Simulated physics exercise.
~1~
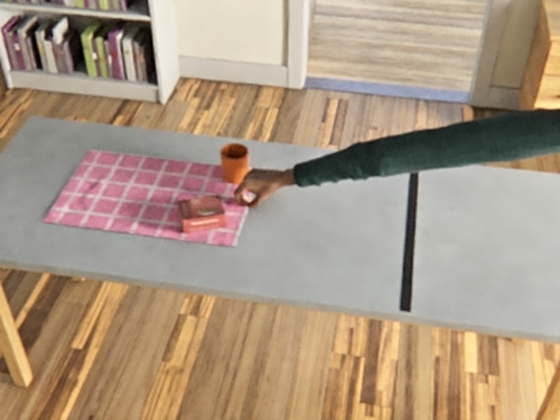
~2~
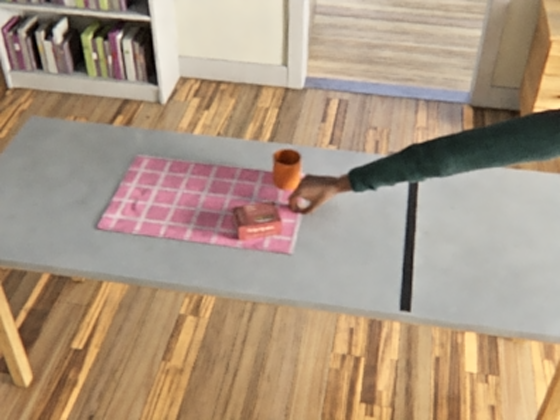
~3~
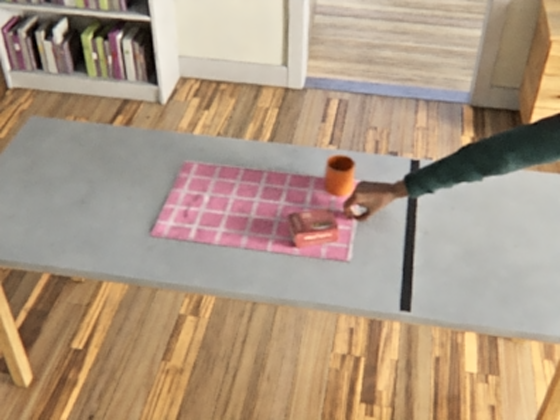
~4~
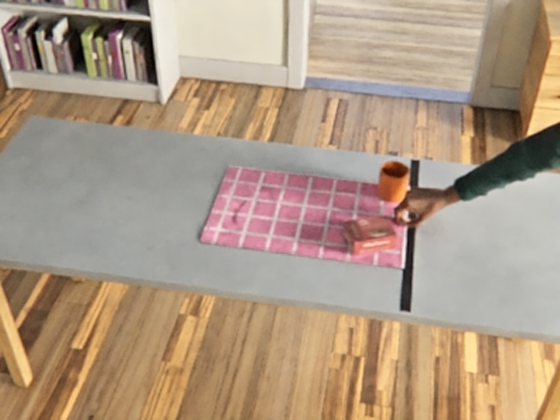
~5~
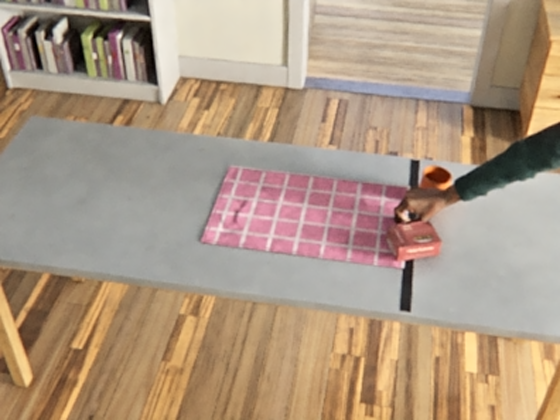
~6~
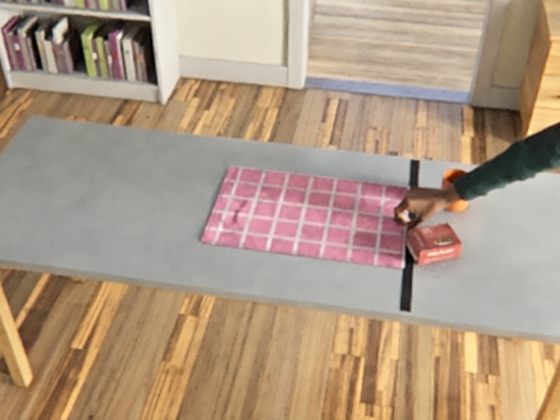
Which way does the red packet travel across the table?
The red packet travels to the right, first riding along on the pink cloth and then sliding off its front edge.
